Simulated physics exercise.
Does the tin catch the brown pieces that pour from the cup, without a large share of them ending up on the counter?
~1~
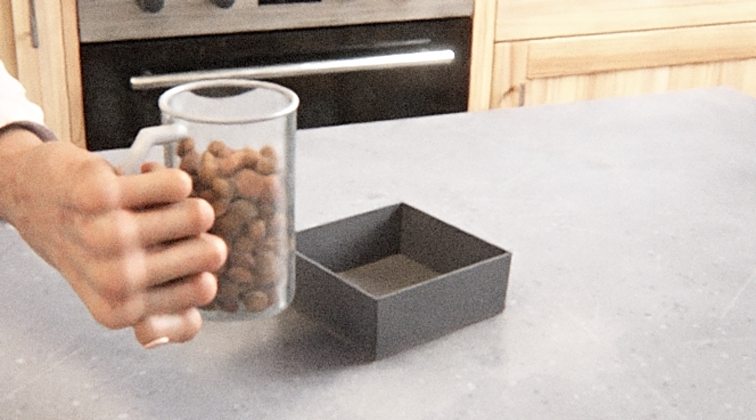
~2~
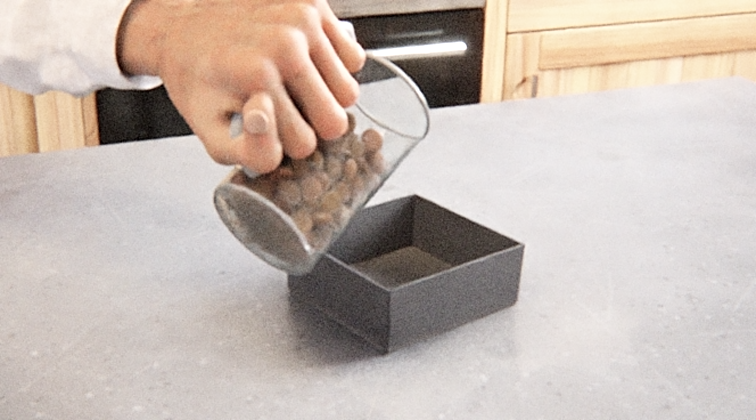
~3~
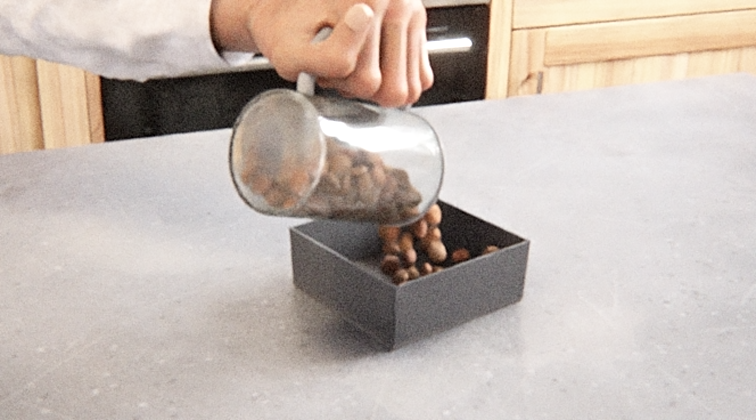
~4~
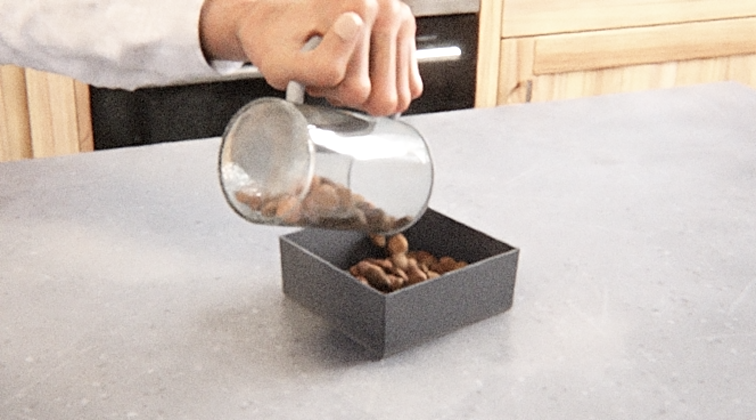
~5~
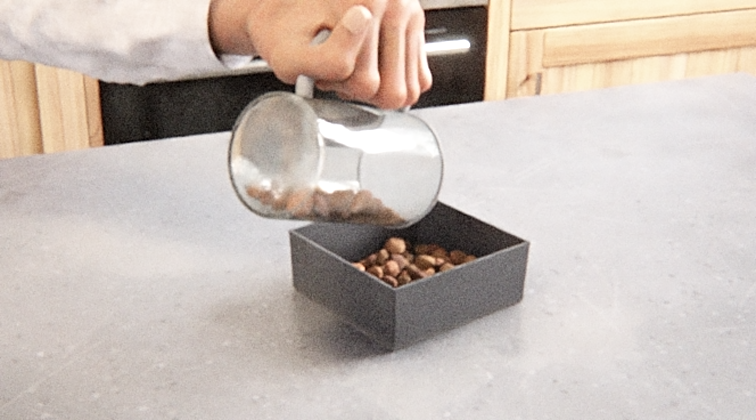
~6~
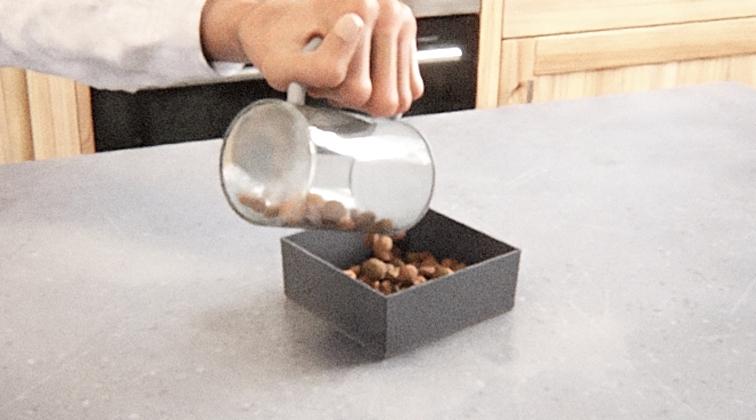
Yes, the poured pieces land in the dark tin and heap up there, and no large share of them ends up on the counter.
